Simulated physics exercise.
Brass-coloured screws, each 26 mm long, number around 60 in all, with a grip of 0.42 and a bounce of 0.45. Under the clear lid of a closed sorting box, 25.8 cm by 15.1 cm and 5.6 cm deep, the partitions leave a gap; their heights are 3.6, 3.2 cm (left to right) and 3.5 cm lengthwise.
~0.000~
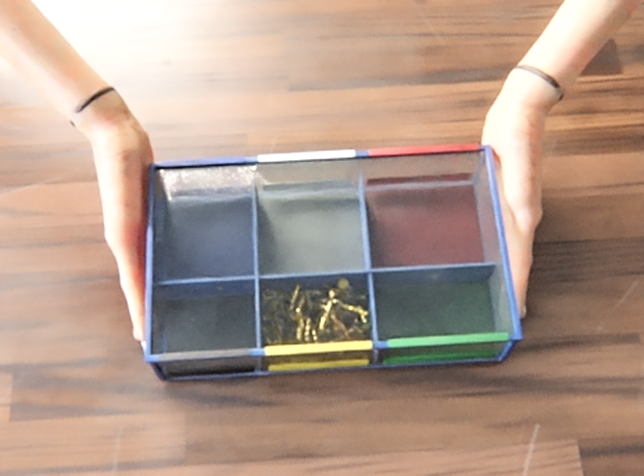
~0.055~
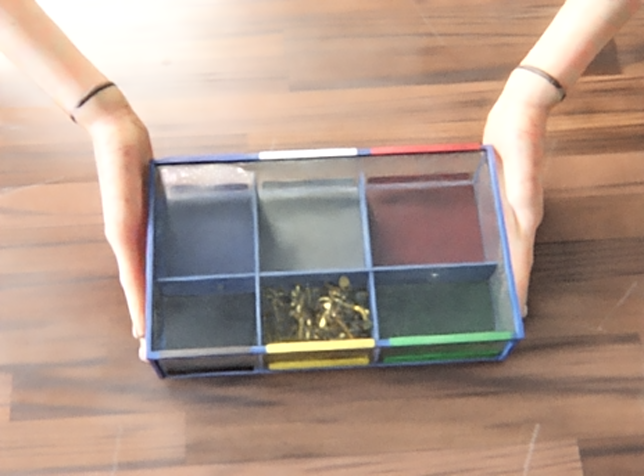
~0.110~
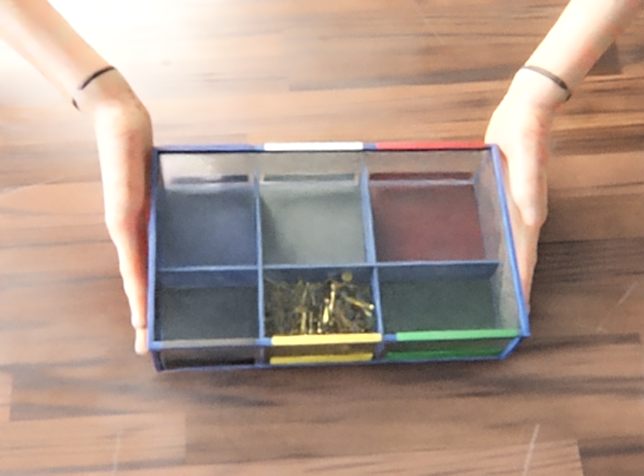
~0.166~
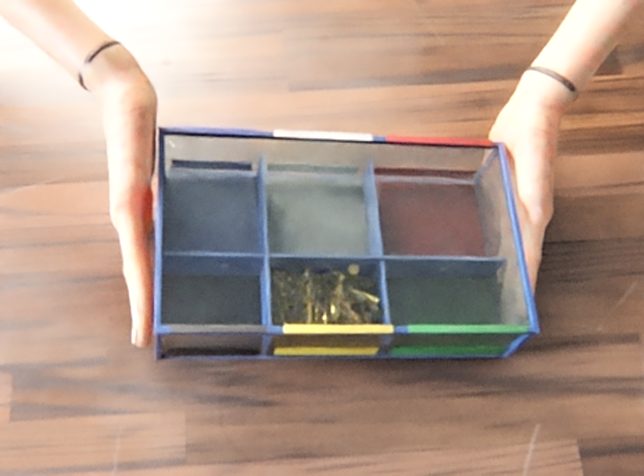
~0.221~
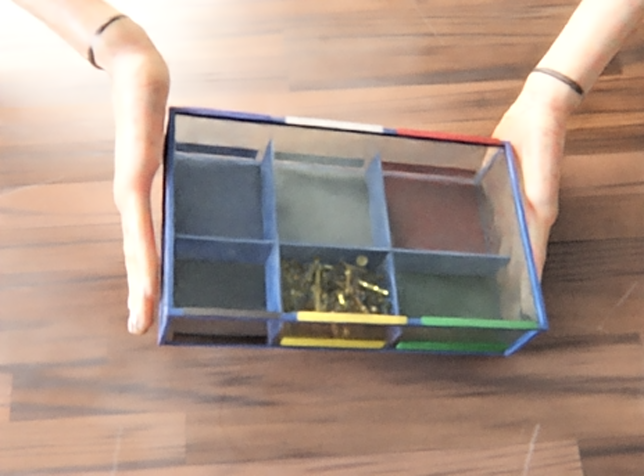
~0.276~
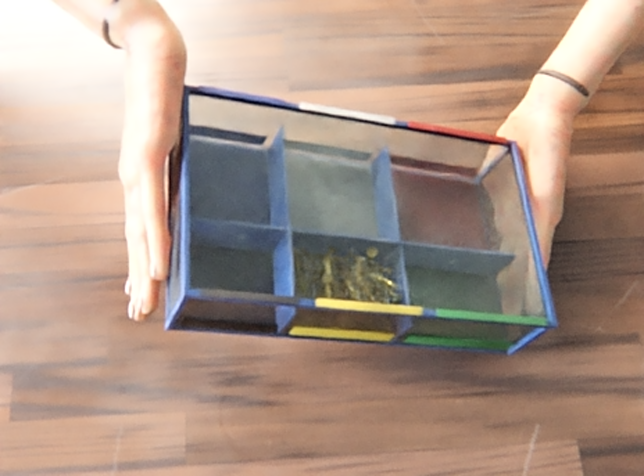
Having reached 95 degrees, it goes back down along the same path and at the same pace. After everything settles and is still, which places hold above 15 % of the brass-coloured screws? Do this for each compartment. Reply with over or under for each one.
Red: Over, blue: Under, green: Over, yellow: Over, white: Under, black: Under.
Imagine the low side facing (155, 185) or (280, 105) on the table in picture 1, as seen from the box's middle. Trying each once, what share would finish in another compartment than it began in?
Approximately 60 percent, then 55 percent.
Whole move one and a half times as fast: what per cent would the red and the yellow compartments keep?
I'd expect red at 30 percent and yellow at 25 percent.
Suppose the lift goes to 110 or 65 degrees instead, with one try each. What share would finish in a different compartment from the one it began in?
Some 100 and 0 per cent.
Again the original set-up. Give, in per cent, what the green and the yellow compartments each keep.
Final shares - green 50 percent, yellow 20 percent.
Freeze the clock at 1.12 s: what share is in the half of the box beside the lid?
About 70 per cent.
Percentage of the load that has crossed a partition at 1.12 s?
At that moment it's some 50 per cent.
After 1.12 s, tilt 94 degrees; red 10 %, green 35 %, yellow 50 %, white 5 %.
After 1.68 s, tilt 41 degrees; red 30 %, green 50 %, yellow 20 %.
After 2.30 s, tilt 0 degrees; red 30 %, green 50 %, yellow 20 %.
By 3.0 s all is still; red 30 %, blue 0 %, green 50 %, yellow 20 %, white 0 %, black 0 %.
